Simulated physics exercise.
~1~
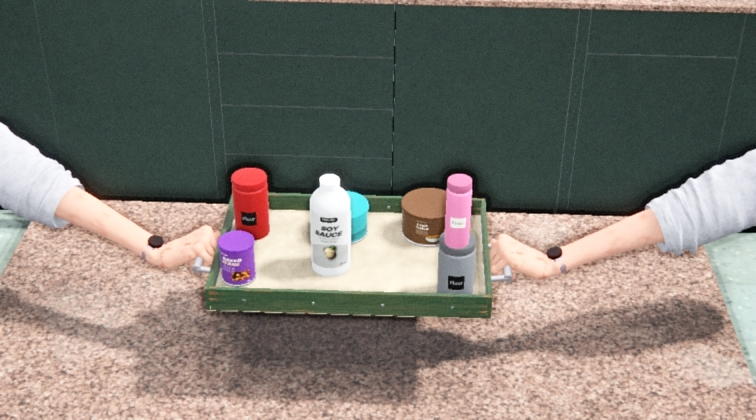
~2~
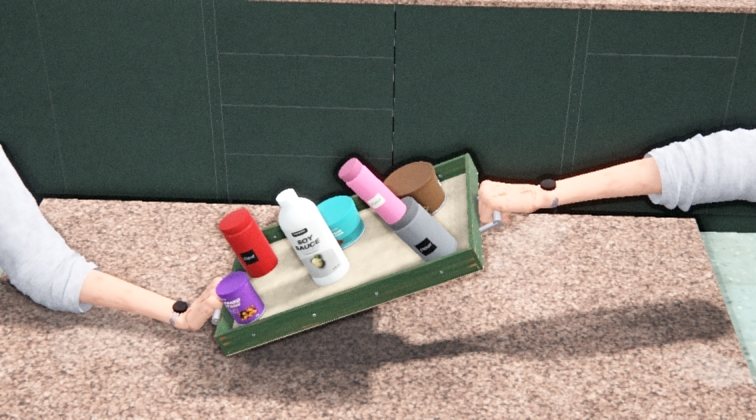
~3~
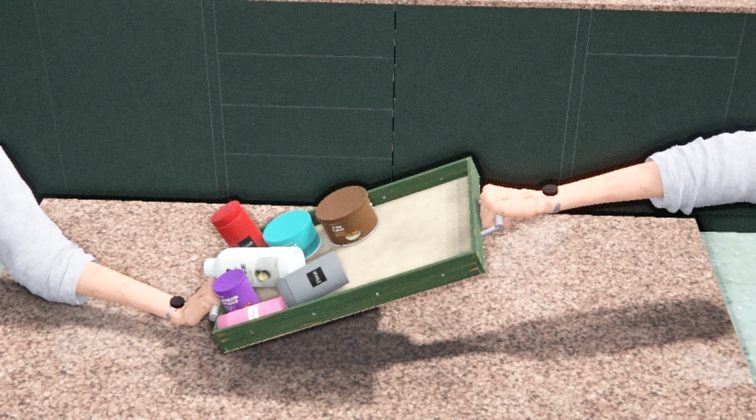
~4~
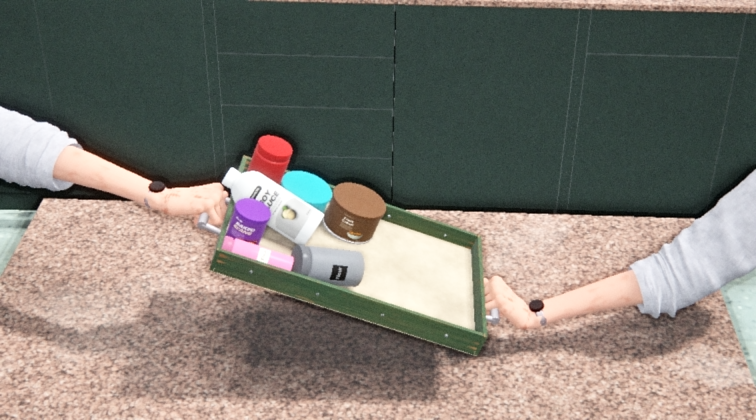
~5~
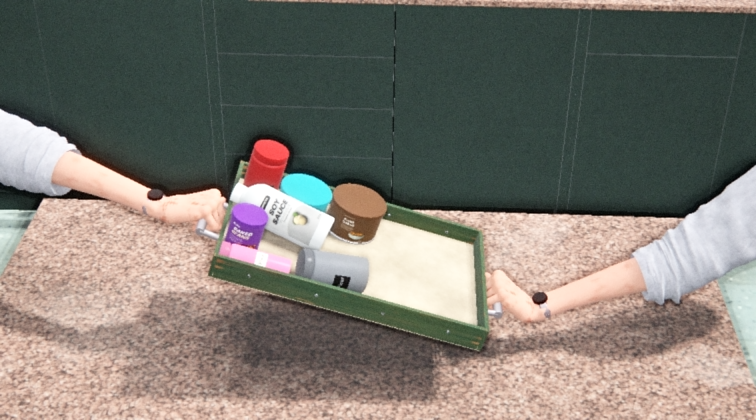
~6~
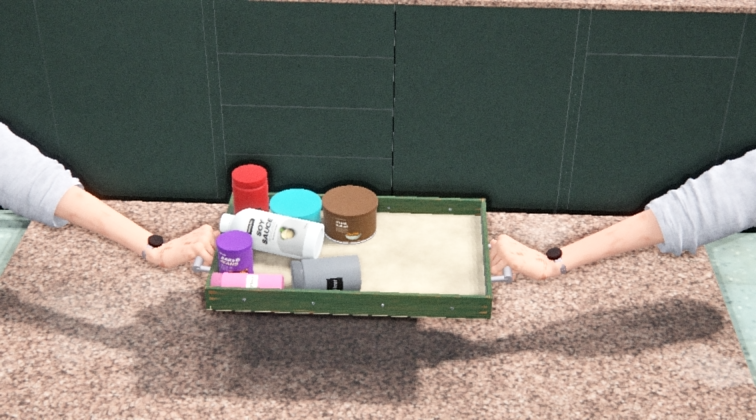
Two hands tipped a green-rimmed tray down to the left, toppling the pink shaker, grey jar and white bottle as the tubs slid left, then tilted it gently right and levelled it, with everything still aboard, mostly bunched towards the left.
